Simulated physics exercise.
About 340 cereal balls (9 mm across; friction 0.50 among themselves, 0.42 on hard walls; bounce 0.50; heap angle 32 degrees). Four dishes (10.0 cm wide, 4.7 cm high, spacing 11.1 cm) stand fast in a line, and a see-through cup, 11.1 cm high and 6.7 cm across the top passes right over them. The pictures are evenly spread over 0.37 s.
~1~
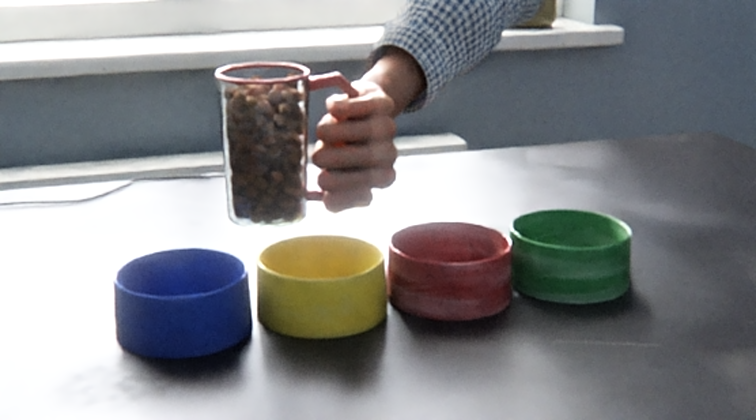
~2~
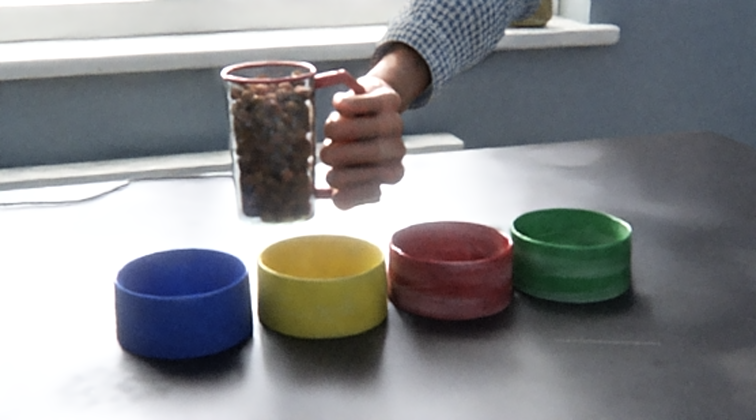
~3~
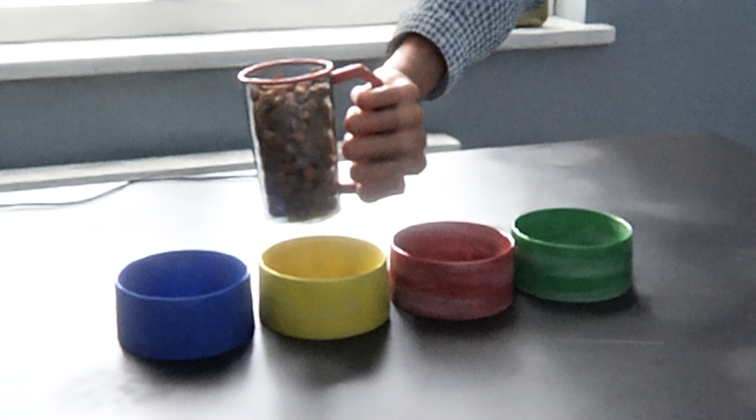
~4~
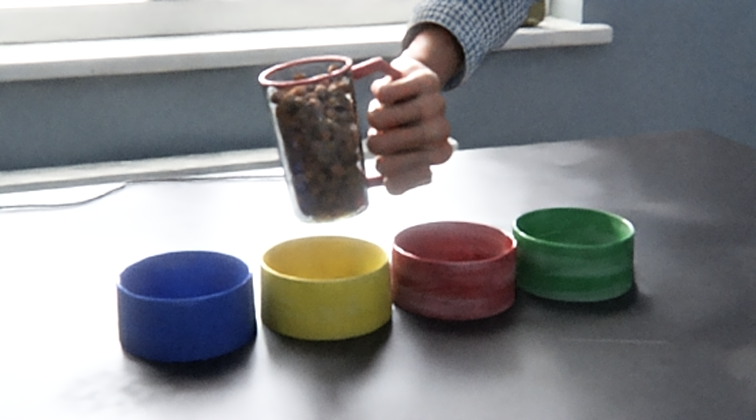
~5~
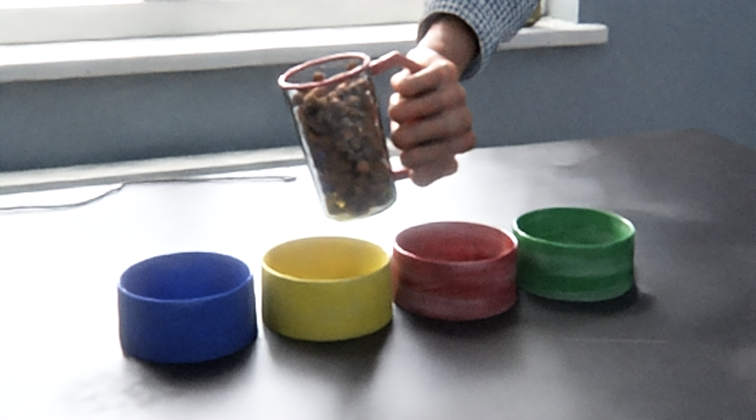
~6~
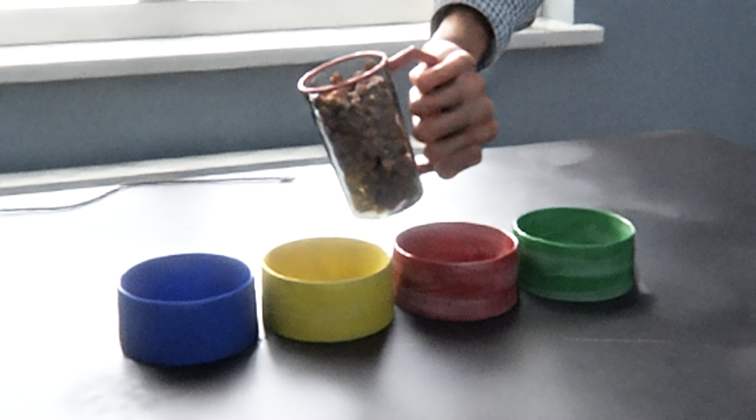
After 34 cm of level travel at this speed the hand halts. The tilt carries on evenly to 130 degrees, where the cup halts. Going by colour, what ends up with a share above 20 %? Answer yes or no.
Red: No, blue: No, green: Yes, yellow: No, counter: No.
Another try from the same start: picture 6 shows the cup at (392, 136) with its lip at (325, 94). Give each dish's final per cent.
Red 0, blue 0, green 100, yellow 0.
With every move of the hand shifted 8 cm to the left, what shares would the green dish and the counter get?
Green 20; counter 20.
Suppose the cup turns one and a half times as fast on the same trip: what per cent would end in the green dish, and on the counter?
In that case green 90, counter 0.
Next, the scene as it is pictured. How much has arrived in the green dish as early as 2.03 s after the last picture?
Some 100 per cent.
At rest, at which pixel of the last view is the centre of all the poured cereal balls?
Around (576, 248).
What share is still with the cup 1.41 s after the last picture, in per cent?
Some 85 per cent of the load.
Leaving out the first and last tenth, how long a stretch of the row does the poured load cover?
Roughly 6 cm.
Then, 0.84 s after the last picture, tilt 70 degrees; cup holds 100 %.
Then, 1.41 s after the last picture, tilt 105 degrees; cup holds 85 %, green 10 %.
Then, 2.03 s after the last picture, tilt 130 degrees; cup holds 0 %, green 100 %.
In the end, red 0 %, blue 0 %, green 100 %, yellow 0 %, counter 0 %.
